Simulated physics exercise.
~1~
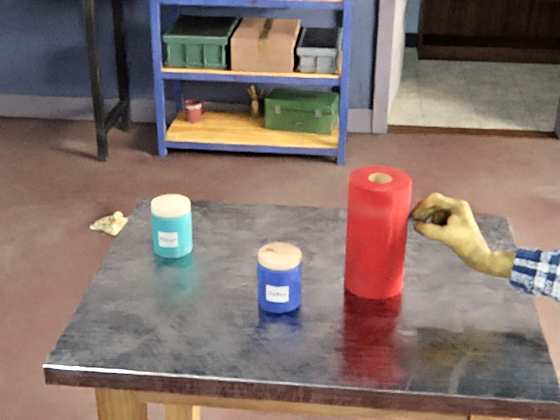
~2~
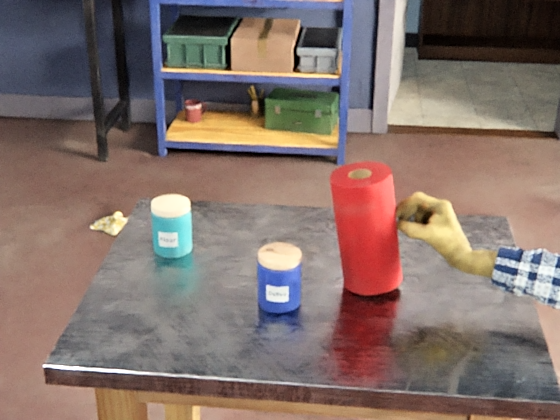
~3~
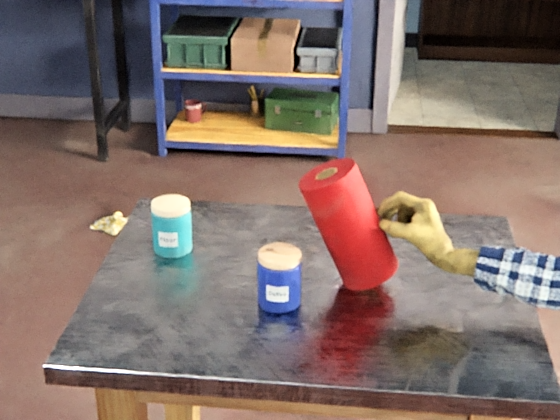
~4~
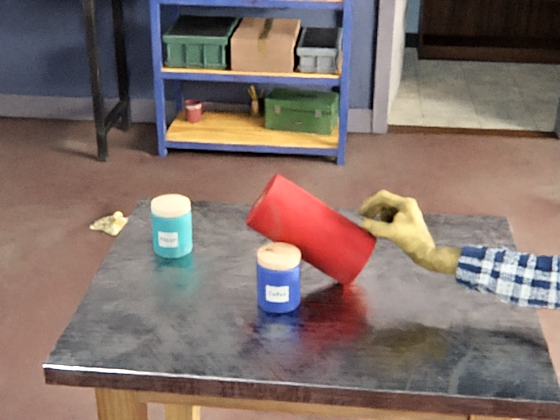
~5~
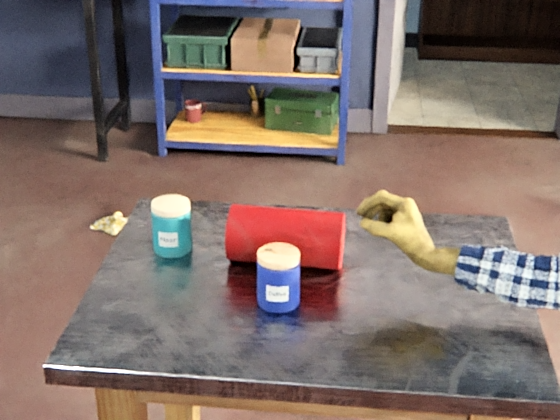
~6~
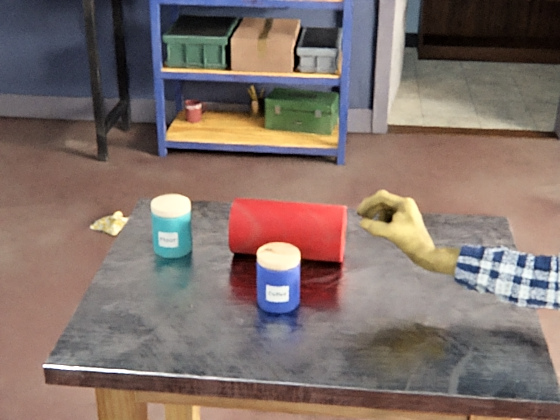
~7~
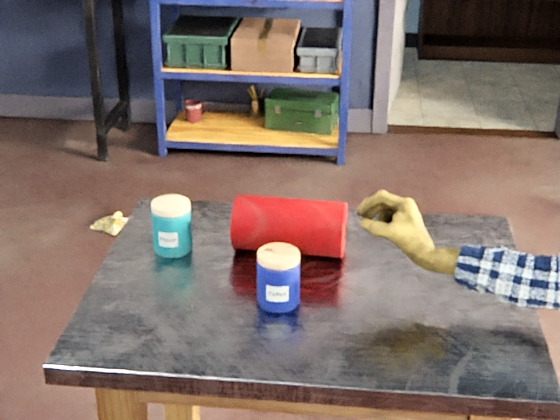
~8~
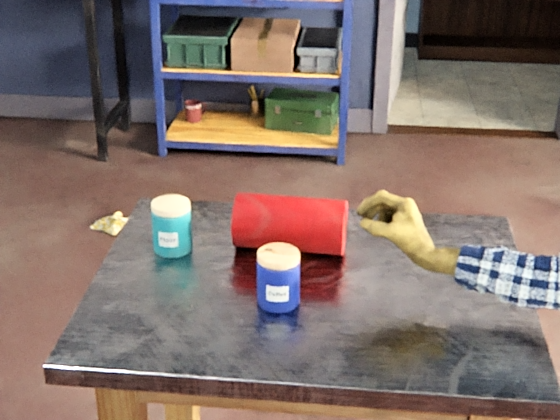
We see a hand slowly push a tall red roll leftward on a dark table beside a turquoise jar and a blue jar; the roll leans, tips over and settles on its side behind the blue jar, while both jars stay upright and the hand stops.
